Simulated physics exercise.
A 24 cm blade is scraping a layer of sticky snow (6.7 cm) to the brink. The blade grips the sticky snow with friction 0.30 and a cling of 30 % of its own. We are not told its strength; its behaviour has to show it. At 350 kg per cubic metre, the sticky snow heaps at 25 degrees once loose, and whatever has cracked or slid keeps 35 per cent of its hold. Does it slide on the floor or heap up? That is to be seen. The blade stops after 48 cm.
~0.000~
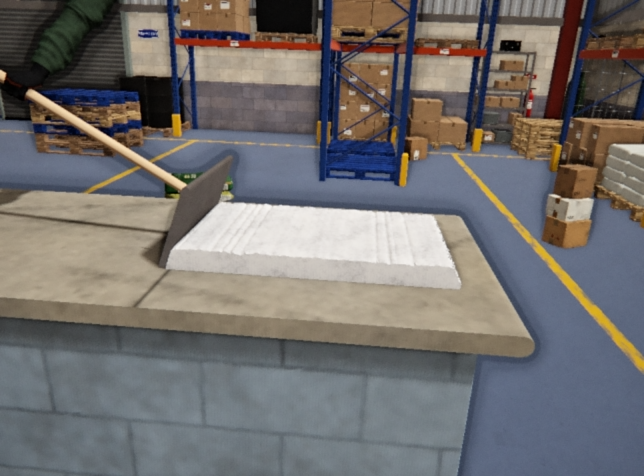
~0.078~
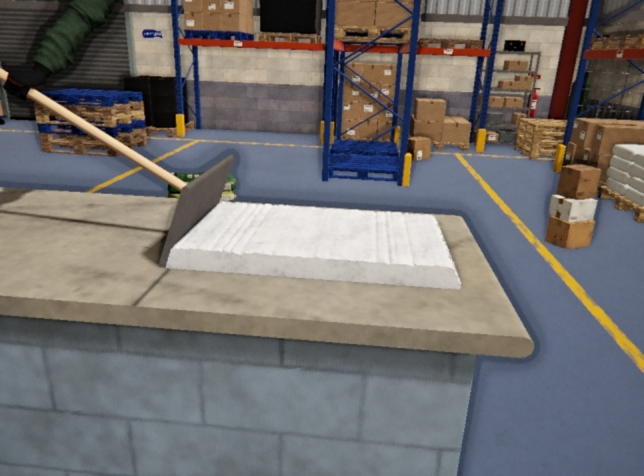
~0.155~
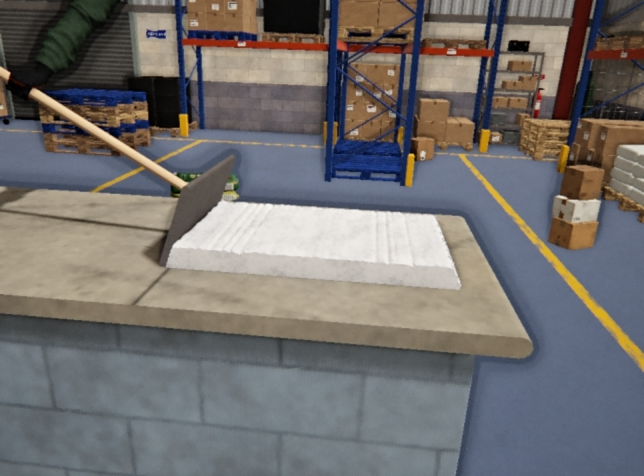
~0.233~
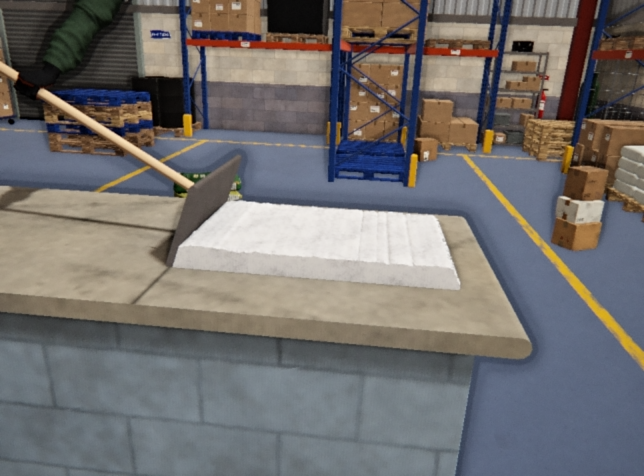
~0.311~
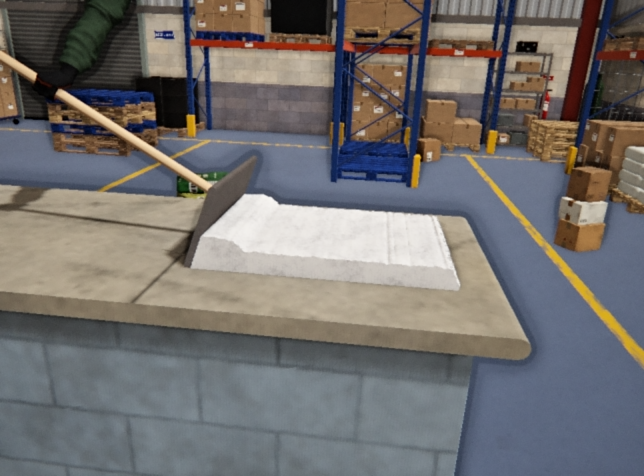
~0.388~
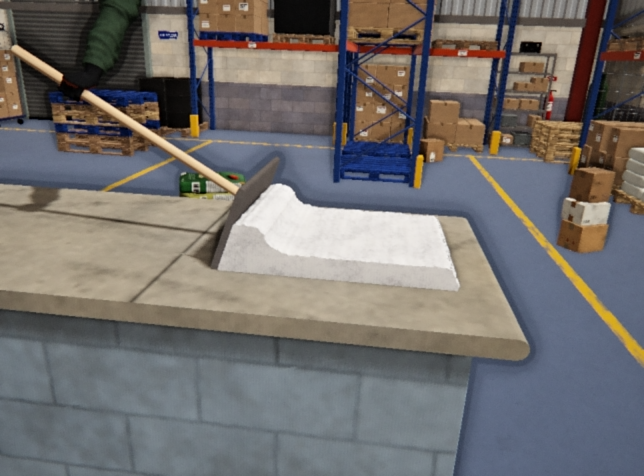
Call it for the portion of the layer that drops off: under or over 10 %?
Call: Under.
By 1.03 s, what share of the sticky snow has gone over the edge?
It should be near 0 per cent.
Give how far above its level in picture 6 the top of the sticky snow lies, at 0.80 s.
I'd put it at close to 8 cm.
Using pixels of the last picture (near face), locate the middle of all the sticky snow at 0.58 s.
I'd place it around (358, 260).
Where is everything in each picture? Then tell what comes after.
In the first picture, foot of the blade at (165, 269), not yet moved; foremost bit of the sticky snow at (460, 286), piled 6.8 cm high.
In the second picture, foot of the blade at (165, 268), not yet moved; foremost bit of the sticky snow at (460, 286), piled 6.8 cm high.
In the third picture, foot of the blade at (166, 267), not yet moved; foremost bit of the sticky snow at (460, 286), piled 6.8 cm high.
In the fourth picture, foot of the blade at (172, 267), moved 2.2 cm; foremost bit of the sticky snow at (459, 286), piled 7.4 cm high.
In the fifth picture, foot of the blade at (190, 268), moved 7.9 cm; foremost bit of the sticky snow at (459, 287), piled 11 cm high.
In the sixth picture, foot of the blade at (217, 270), moved 16 cm; foremost bit of the sticky snow at (458, 287), piled 15 cm high.
After 0.58 s, 0 % has gone over the edge.
After 0.80 s, 0 % has gone over the edge.
After 1.03 s, 0 % has gone over the edge.
After 1.26 s, 0 % has gone over the edge.
After 1.36 s, 0 % has gone over the edge.
